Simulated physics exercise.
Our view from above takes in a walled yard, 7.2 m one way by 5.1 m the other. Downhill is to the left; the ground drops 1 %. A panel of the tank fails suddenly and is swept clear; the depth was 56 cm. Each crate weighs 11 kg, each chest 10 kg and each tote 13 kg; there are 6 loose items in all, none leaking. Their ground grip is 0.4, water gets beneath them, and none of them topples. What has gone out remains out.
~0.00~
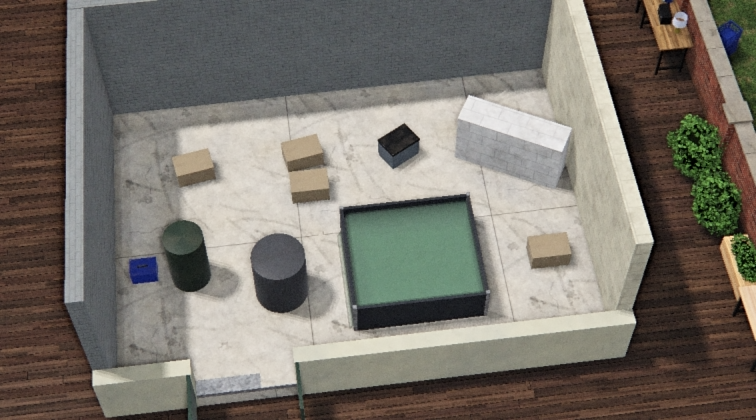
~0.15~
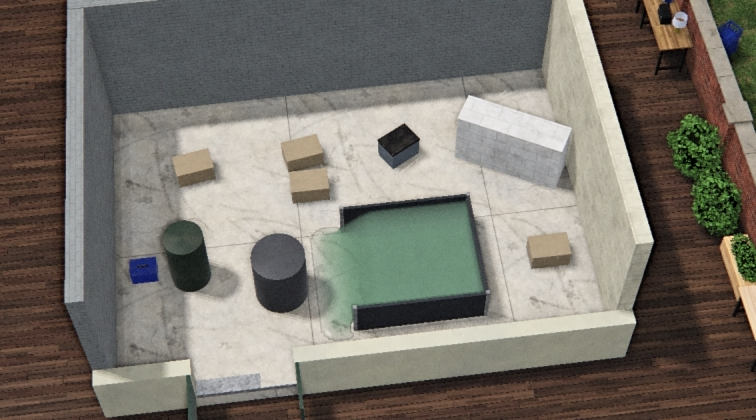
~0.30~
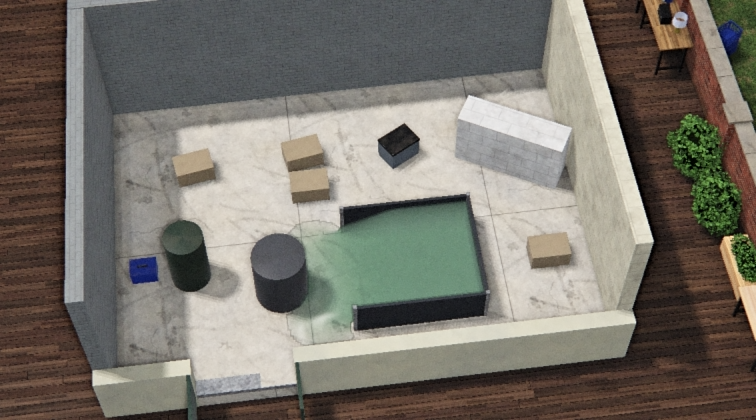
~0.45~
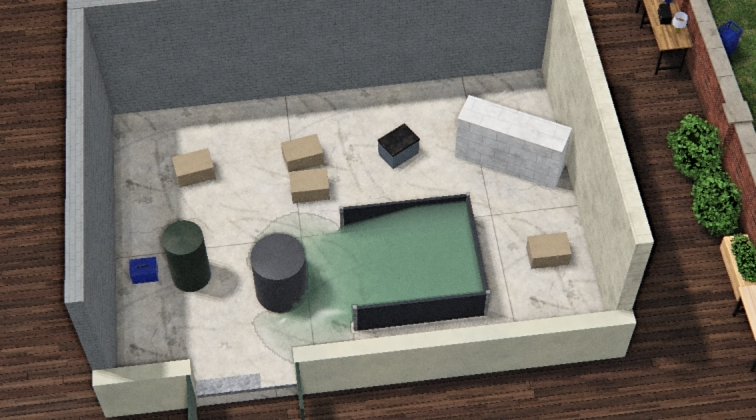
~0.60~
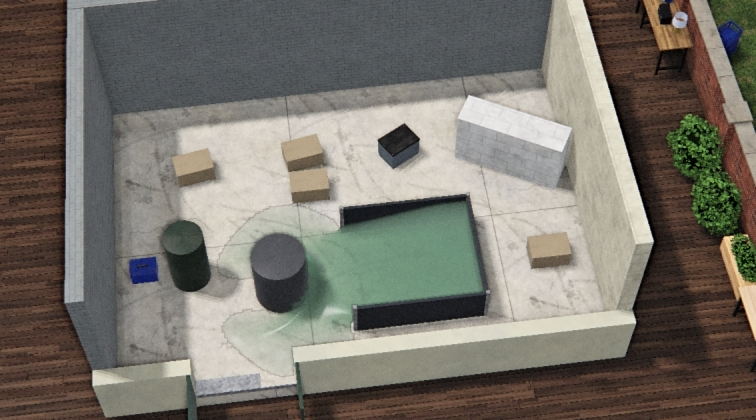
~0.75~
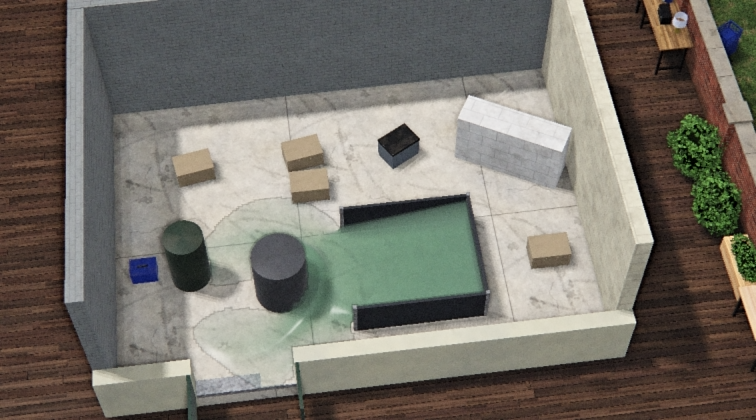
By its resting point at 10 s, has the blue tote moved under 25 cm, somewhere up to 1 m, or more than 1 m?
It gets well displaced.
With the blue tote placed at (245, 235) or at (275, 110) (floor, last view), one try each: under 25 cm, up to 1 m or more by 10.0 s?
In that order: It ends far away; it stays put.
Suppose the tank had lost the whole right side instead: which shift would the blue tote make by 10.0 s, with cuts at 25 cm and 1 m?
With that failure, the blue tote remains in position.
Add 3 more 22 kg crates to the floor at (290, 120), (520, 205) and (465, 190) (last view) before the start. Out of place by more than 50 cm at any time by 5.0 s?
Going one by one: Not far enough, not far enough, not far enough.
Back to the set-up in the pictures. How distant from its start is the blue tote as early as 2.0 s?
By that time, close to 0 cm.
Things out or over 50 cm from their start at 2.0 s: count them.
At that time I count 1.
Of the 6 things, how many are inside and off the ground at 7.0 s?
The count is 1.
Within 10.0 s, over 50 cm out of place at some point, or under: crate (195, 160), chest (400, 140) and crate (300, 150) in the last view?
The first topped the threshold, the second never reached the threshold, and the third topped the threshold.
After 2.0 s the blue tote is near (143, 266), 0.0 m from its start, aground; 0 of 6 are out; 0 afloat.
After 4.5 s the blue tote is near (171, 197), 1.3 m from its start, afloat; 0 of 6 are out; 2 afloat.
After 7.0 s the blue tote is near (195, 187), 1.6 m from its start, aground; 0 of 6 are out; 1 afloat.
After 10.0 s the blue tote is near (195, 187), 1.6 m from its start, aground; 0 of 6 are out; 1 afloat.
